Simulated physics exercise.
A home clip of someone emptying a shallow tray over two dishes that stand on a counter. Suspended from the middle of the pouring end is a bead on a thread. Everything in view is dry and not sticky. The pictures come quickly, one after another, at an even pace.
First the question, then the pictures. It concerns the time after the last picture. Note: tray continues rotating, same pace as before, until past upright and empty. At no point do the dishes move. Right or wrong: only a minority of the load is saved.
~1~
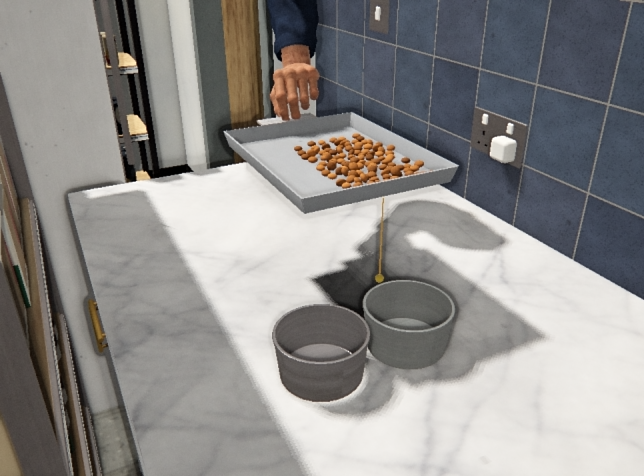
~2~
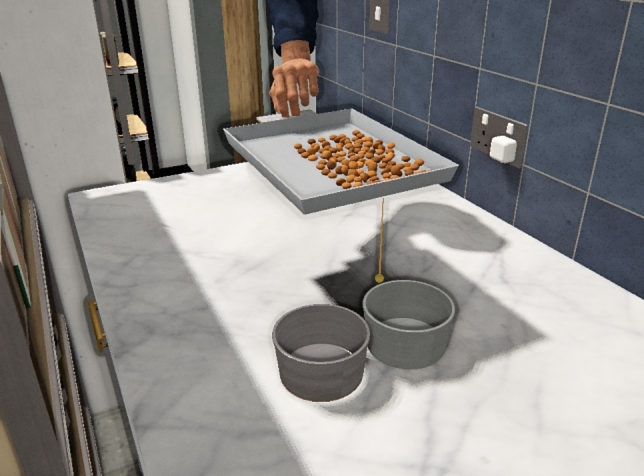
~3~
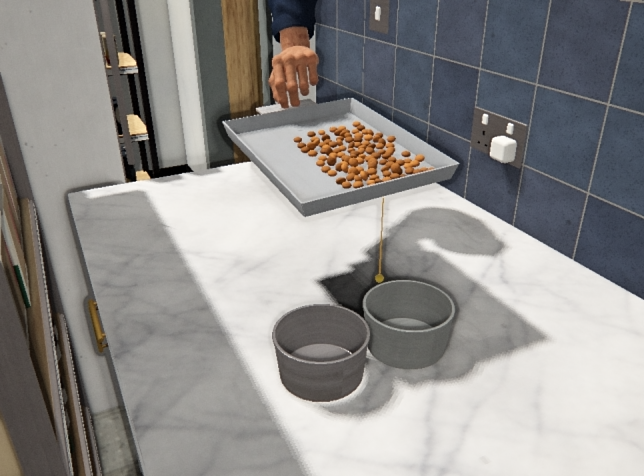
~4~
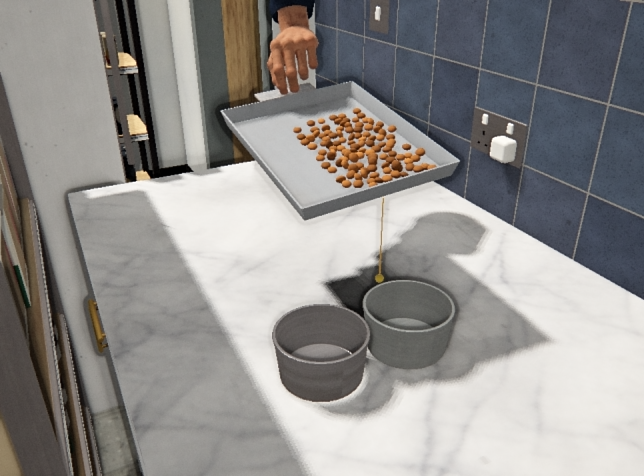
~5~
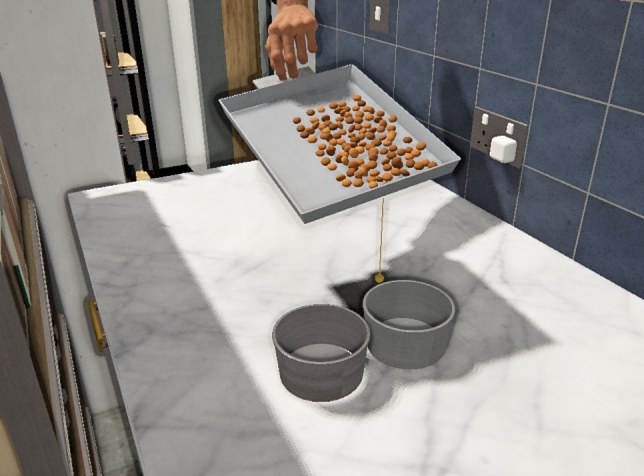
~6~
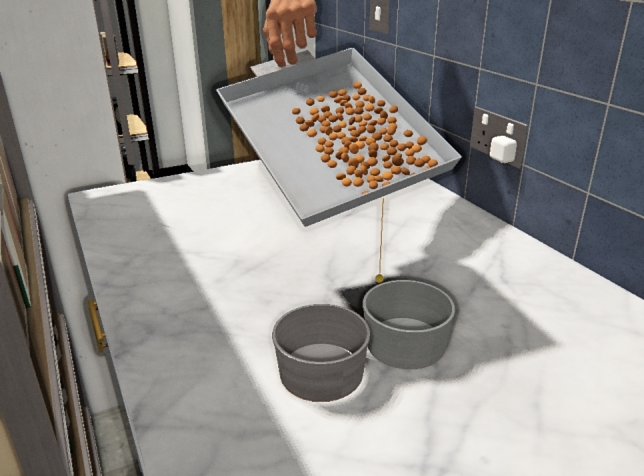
Wrong, most of it is saved.
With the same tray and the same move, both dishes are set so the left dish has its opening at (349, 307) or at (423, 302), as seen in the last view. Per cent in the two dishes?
Close to 60 in a hundred, then close to 0 in a hundred.
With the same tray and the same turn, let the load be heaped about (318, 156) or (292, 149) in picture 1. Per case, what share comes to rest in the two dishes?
First case: Around 70 %; second case: Around 80 %.
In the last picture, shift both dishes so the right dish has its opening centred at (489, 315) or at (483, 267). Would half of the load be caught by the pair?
At place one not up to half; at place two not up to half.
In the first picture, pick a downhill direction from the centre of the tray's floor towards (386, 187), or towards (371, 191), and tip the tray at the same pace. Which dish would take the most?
Result, try one: Dish at right; try two: Dish at right.
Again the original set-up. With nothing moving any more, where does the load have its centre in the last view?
Near (318, 358), more or less.
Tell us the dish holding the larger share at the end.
Pick: The one placed left.
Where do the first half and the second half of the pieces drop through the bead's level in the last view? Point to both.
The opening part goes through (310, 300); what follows goes through (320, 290).
Soon, tray tipped steeply; nearly all on the tray; a stray few in the air.
A while on, tray tipped past a quarter turn; about a quarter on the tray; about half in the left dish; a stray few in the right dish; a stray few outside both; about a quarter in the air.
Towards the end, tray tipped past a quarter turn; about two thirds in the left dish; a stray few in the right dish; about a quarter outside both.
Finally, tray tipped past a quarter turn; about two thirds in the left dish; a stray few in the right dish; about a quarter outside both.
